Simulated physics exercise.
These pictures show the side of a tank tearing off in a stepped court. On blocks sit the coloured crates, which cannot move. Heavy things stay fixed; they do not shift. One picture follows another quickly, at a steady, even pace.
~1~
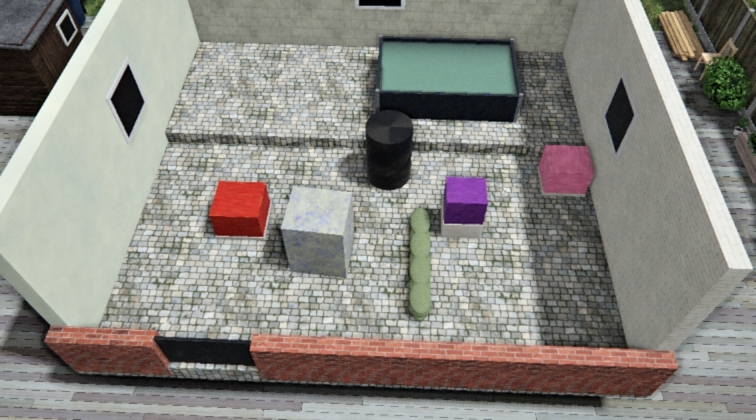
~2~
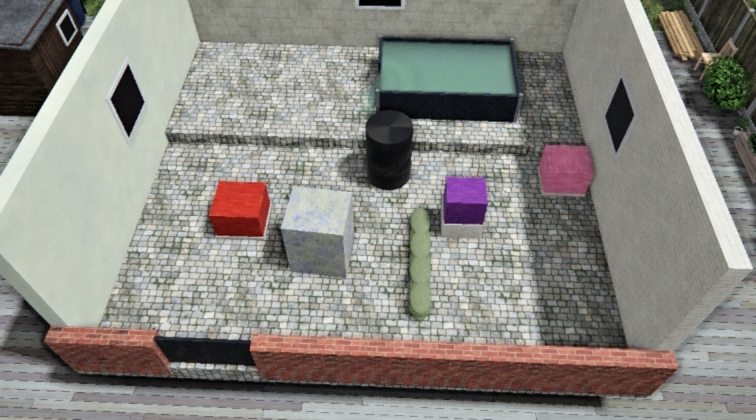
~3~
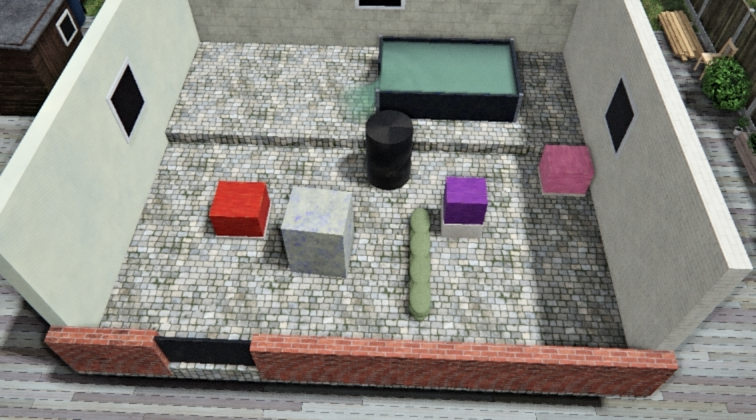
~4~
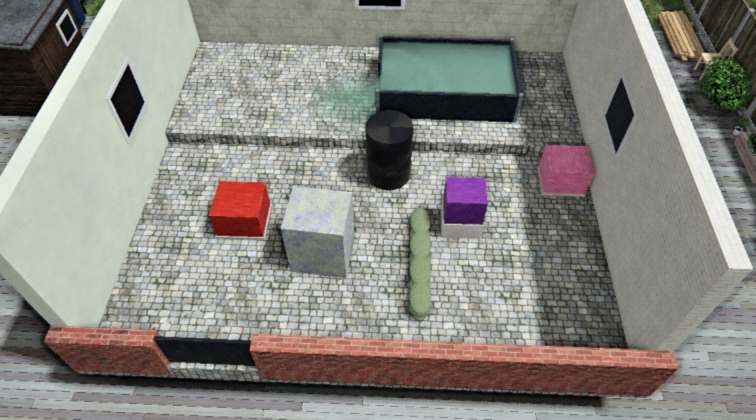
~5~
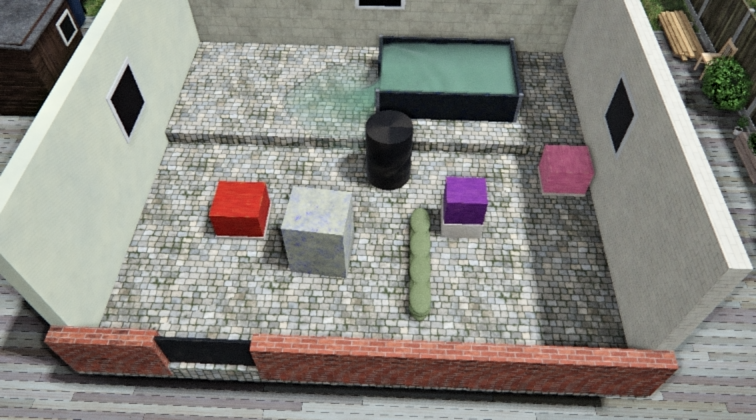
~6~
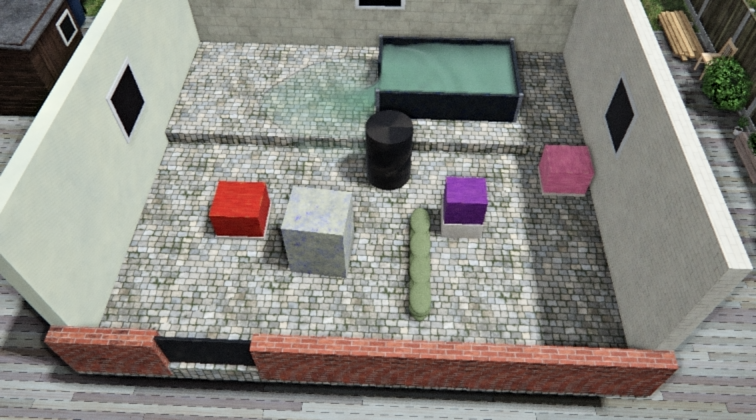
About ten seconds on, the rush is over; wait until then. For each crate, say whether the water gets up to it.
Result: Pink crate: Remains dry. Red crate: Becomes wet. Purple crate: Remains dry.
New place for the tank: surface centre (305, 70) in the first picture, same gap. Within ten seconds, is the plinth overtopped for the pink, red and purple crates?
The pink crate takes water; the red crate is soaked; the purple crate is spared.
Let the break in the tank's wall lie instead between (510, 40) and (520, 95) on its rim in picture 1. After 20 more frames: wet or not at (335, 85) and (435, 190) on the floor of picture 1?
Waterless, submerged.
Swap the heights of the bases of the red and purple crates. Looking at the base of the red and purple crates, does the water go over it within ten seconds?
With the swap, red avoids the flood while purple avoids the flood.
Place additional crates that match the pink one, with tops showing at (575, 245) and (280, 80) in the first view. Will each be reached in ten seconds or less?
Is left dry, becomes wet.
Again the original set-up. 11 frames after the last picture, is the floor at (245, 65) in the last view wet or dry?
I'd expect that place to be drenched.
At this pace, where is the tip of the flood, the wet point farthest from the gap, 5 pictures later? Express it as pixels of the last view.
The farthest wet spot is near (173, 114).
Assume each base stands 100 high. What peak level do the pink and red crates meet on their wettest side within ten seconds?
I'd put it at some 0 % for one and some 190 % for the other, in that order.
A moment on, water covers 20 % of the floor; the pink crate not reached, the red crate not reached, the purple crate not reached.
Next, water covers 30 % of the floor; the pink crate not reached, the red crate water round its plinth, the purple crate not reached.
Then, water covers 35 % of the floor; the pink crate not reached, the red crate water round its plinth, the purple crate not reached.
Later, water covers 50 % of the floor; the pink crate not reached, the red crate water round its plinth, the purple crate not reached.
In the end, water covers 70 % of the floor; the pink crate stayed above the water, the red crate was topped, the purple crate stayed above the water.
